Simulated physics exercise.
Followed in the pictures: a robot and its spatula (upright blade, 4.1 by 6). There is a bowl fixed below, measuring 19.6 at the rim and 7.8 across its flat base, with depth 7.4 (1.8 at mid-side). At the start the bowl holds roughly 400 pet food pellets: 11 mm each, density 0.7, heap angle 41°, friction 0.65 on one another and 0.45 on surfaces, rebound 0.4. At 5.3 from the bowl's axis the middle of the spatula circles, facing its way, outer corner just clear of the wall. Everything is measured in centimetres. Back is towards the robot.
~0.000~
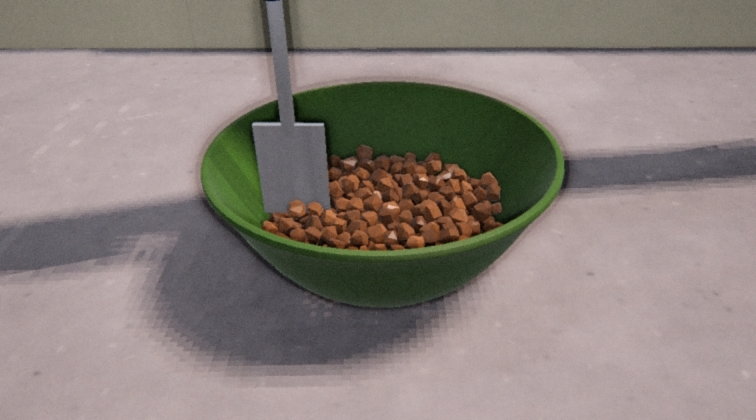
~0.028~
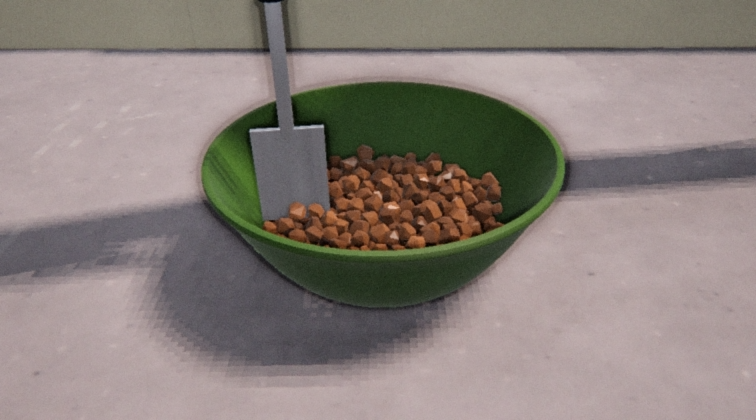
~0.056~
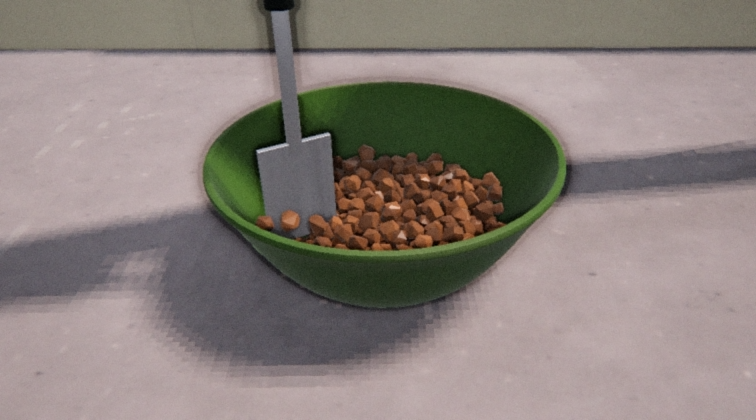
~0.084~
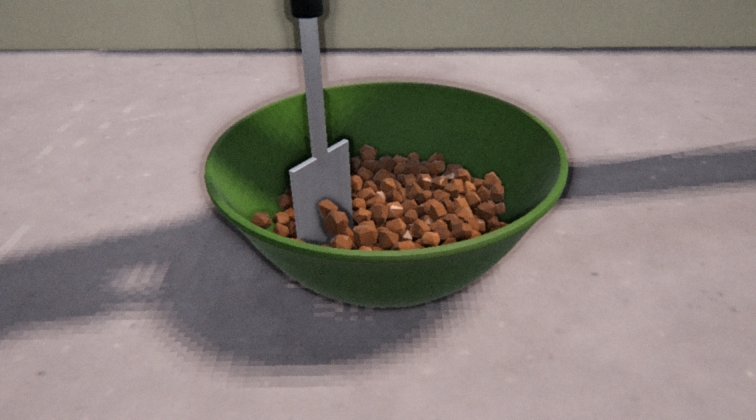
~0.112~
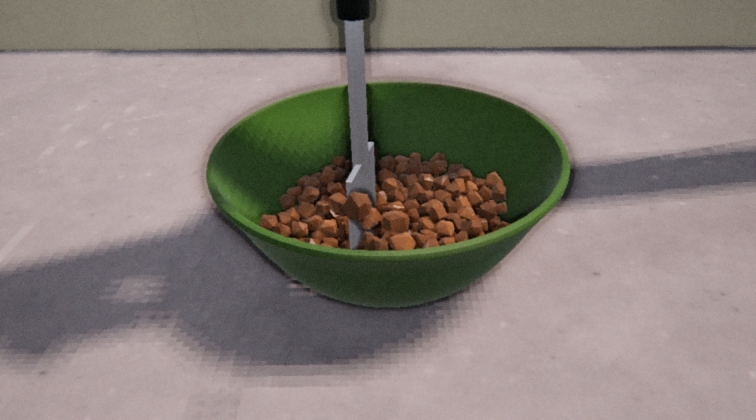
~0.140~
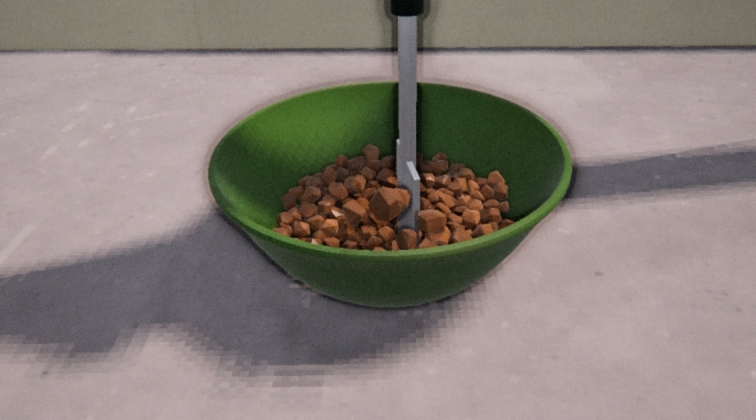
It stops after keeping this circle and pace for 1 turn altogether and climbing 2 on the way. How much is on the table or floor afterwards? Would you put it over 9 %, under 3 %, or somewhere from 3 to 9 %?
I would put it from 3 to 9 %.
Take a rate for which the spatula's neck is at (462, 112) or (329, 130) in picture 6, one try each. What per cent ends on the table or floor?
About 10 per cent, then about 0 per cent.
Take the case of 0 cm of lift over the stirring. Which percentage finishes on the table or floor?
Estimate: Close to 15 %.
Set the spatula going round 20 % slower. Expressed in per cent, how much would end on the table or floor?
I'd expect about 0 %.
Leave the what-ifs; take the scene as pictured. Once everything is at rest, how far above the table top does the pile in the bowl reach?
Height: Roughly 5.5 cm.
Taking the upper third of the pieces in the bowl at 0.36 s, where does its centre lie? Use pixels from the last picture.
I'd point to about (384, 178).
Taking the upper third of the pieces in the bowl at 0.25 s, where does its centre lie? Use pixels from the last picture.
About (441, 183).
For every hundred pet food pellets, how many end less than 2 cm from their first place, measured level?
I'd guess close to 75 percent of the load.
After 0.25 s, 199° round, highest piece 14 above the table; 397 in the bowl, 6 in flight or on the tool.
After 0.36 s, 295° round, highest piece 12 above the table; 389 in the bowl, 7 on the table or floor, 7 in flight or on the tool.
After 0.62 s, 0° round, highest piece 5 above the table; 381 in the bowl, 22 on the table or floor.
After 1.32 s, 0° round, highest piece 5 above the table; 381 in the bowl, 22 on the table or floor.
At rest, 381 in the bowl, 22 on the table or floor. That is 5 % on the table or floor.
